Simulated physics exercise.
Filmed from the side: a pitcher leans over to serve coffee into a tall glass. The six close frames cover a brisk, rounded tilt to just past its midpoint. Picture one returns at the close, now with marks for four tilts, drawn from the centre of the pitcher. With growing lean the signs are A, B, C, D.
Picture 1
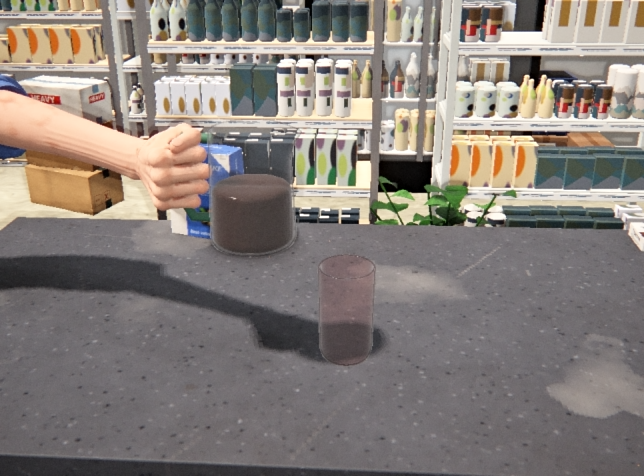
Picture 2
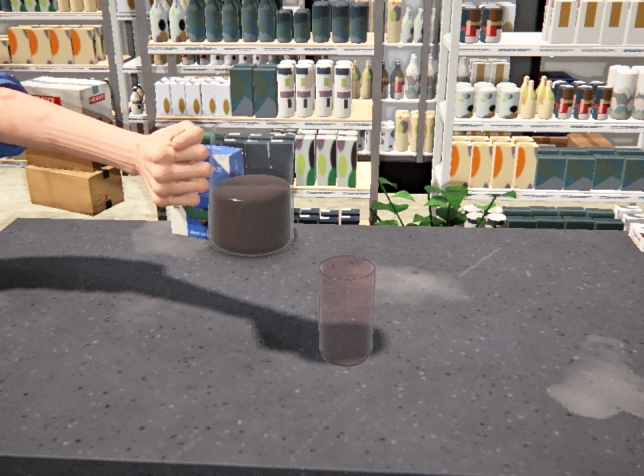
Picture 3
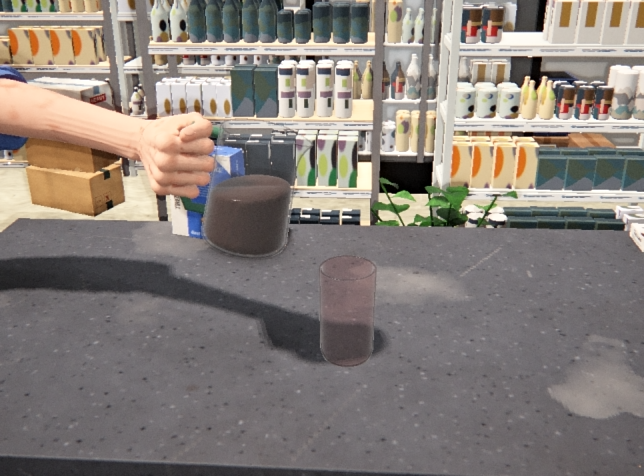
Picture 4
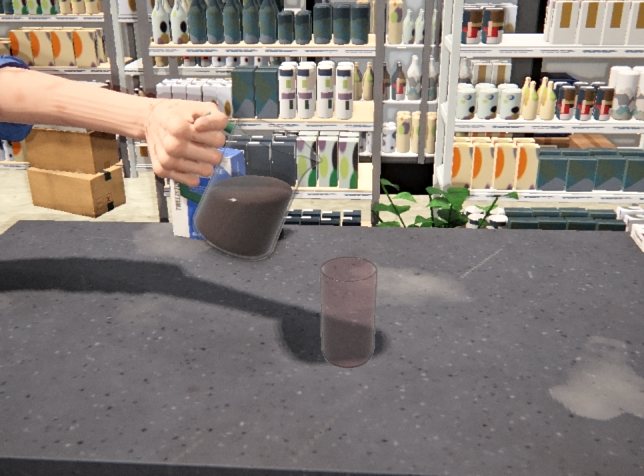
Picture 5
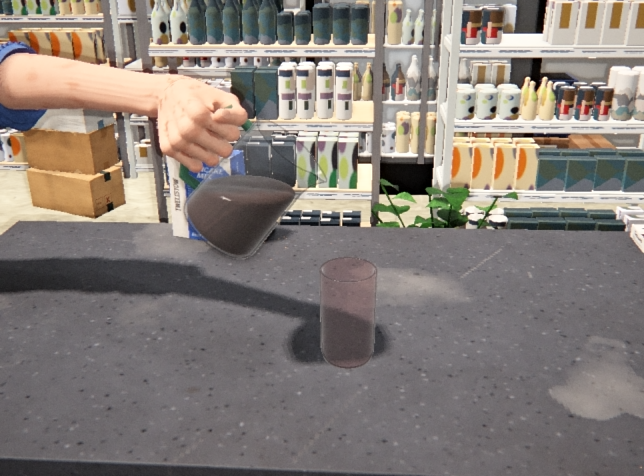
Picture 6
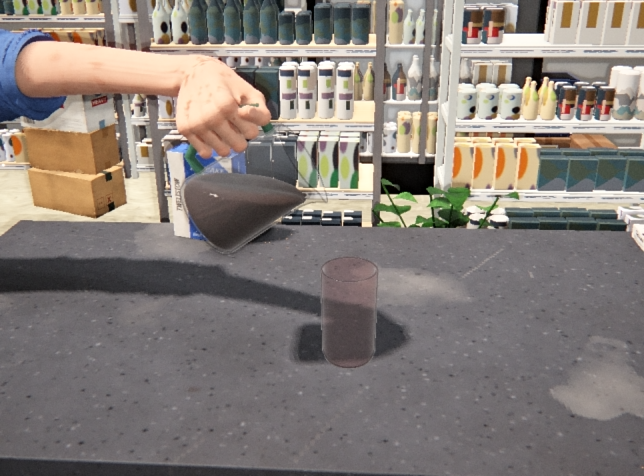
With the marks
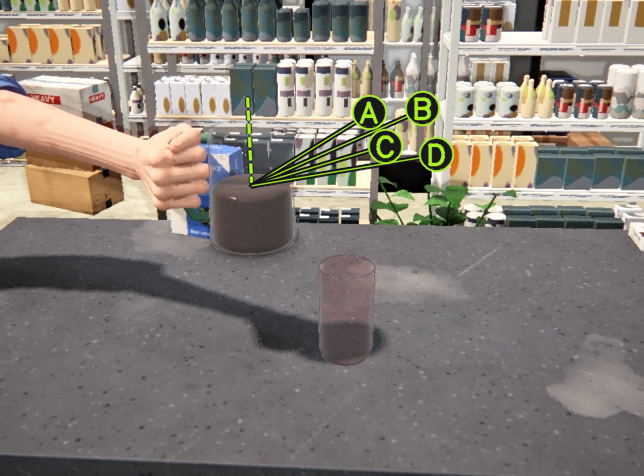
A glass pitcher of dark coffee, held by a hand from the left, started upright above a gray counter, then tilted steeply rightward near a tall glass as the hand rose.
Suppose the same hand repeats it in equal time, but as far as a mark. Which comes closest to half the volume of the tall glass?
I would pick mark D.
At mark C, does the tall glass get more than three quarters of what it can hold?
No, it does not.
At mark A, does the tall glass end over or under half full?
Under half.
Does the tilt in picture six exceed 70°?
No.
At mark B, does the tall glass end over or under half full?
Under half.
On the marked copy, A at (355, 122); B at (407, 116); C at (368, 150); D at (419, 157).
If A is chosen, the tall glass ends with about 5 % of what it can hold.
If B is chosen, the tall glass ends with about 16 % of what it can hold.
If C is chosen, the tall glass ends with about 30 % of what it can hold; 3 % of the coffee is spilt.
If D is chosen, the tall glass ends with about 49 % of what it can hold; 4 % of the coffee is spilt.
